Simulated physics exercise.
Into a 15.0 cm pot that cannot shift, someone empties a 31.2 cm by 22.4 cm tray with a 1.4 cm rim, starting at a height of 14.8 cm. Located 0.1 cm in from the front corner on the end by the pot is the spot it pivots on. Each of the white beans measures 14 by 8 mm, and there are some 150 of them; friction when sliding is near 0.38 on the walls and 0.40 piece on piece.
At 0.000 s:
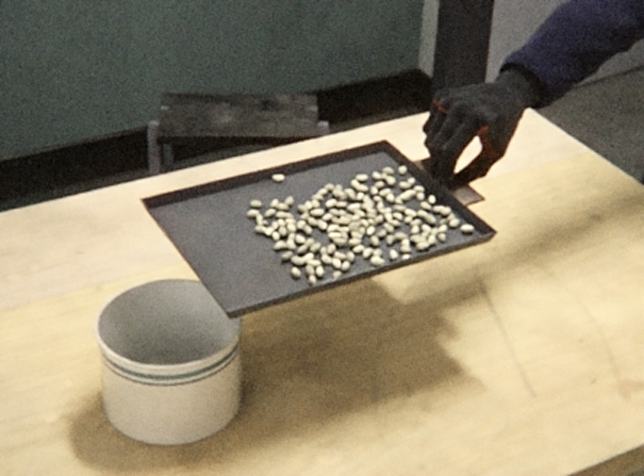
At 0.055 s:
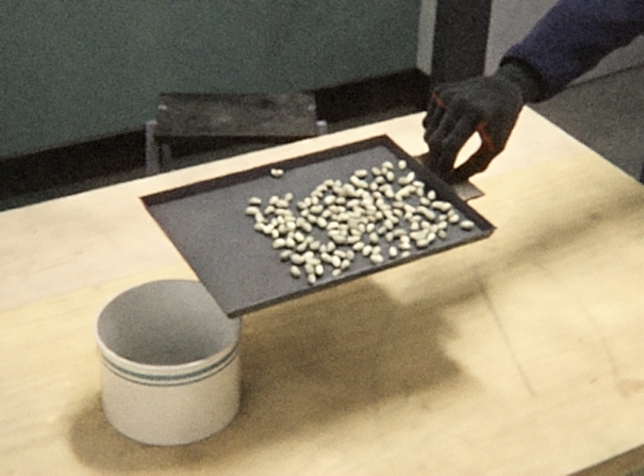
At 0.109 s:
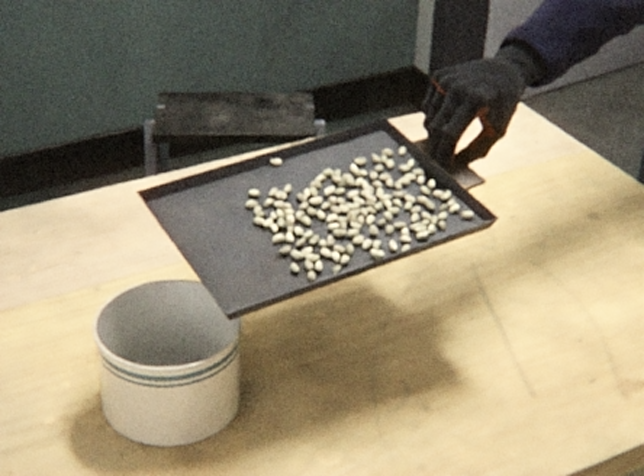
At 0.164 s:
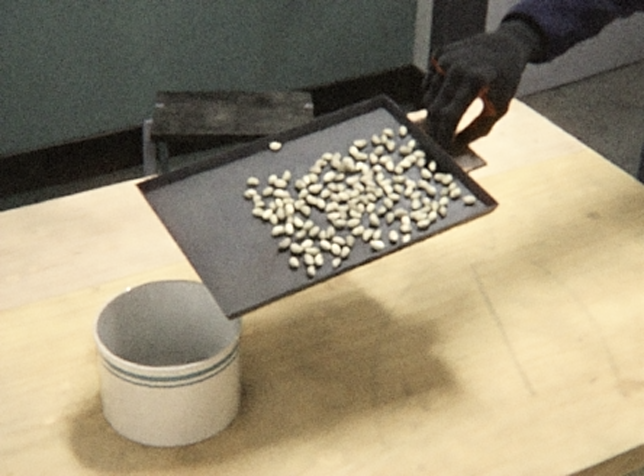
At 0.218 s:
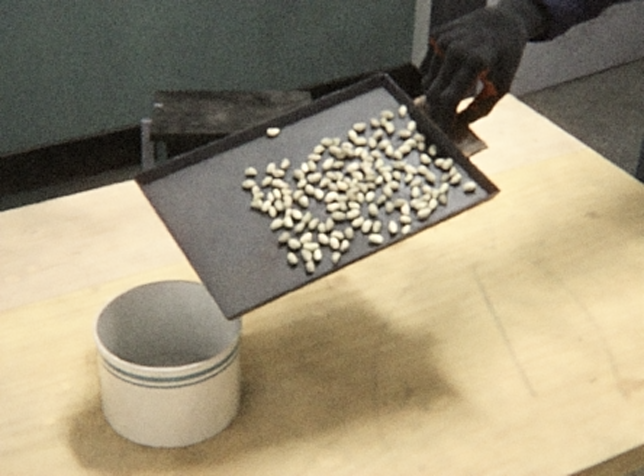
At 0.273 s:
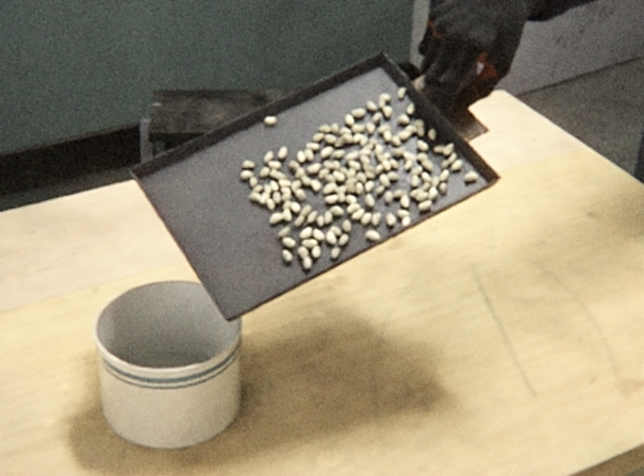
A dark rectangular tray scattered with pale beans is held over a light wooden table, seen from above at an angle by a still camera. A black-gloved hand in a dark blue sleeve grips its far right end, and a white pot with blue-grey bands stands below its left corner. The hand raises that end, slowly and then faster, steepening the tray while the beans keep their places on it.
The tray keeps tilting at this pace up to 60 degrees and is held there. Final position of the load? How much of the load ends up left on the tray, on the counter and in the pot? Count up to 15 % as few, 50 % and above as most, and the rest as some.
My estimate: Tray few, counter most, pot few.
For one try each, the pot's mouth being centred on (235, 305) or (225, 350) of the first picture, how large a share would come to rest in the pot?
Near 0 and 70 percent, one try each.
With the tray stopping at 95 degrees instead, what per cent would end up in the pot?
In that case, near 5 percent.
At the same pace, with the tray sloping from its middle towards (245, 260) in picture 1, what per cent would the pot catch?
Roughly 50 % of the pieces.
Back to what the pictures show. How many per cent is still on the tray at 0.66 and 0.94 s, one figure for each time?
In order, near 100 and near 15.
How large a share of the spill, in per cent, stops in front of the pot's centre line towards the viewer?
Estimate: Close to 100 per cent of the pieces.
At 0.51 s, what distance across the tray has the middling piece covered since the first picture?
5 cm.
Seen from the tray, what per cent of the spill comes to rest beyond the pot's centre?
Share past the middle: Roughly 90 percent.
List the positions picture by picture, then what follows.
The first picture shows tray tilt 0 degrees, front corners at (230, 307) and (491, 230); middle of the pieces at (357, 219); pot at (169, 321).
The second picture shows tray tilt 1 degrees, front corners at (230, 307) and (490, 227); middle of the pieces at (356, 215).
The third picture shows tray tilt 4 degrees, front corners at (229, 309) and (491, 217), lowest corner left front; middle of the pieces at (356, 207).
The fourth picture shows tray tilt 9 degrees, front corners at (229, 310) and (493, 202), lowest corner left front; middle of the pieces at (356, 194).
The fifth picture shows tray tilt 14 degrees, front corners at (228, 311) and (493, 189), lowest corner left front; middle of the pieces at (355, 184).
The sixth picture shows tray tilt 19 degrees, front corners at (228, 313) and (494, 177), lowest corner left front; middle of the pieces at (351, 174); pot at (168, 323). The tray's pace is about 90 degrees a second.
Then, at 0.51 s, tilt 40 degrees; the tray holds 100 %, the pot 0 %.
Then, at 0.66 s, tilt 53 degrees; the tray holds 100 %, the pot 0 %.
Then, at 0.94 s, tilt 60 degrees; the tray holds 15 %, the pot 5 %.
At rest (2.7 s), tray 10 %, counter 85 %, pot 5 %.
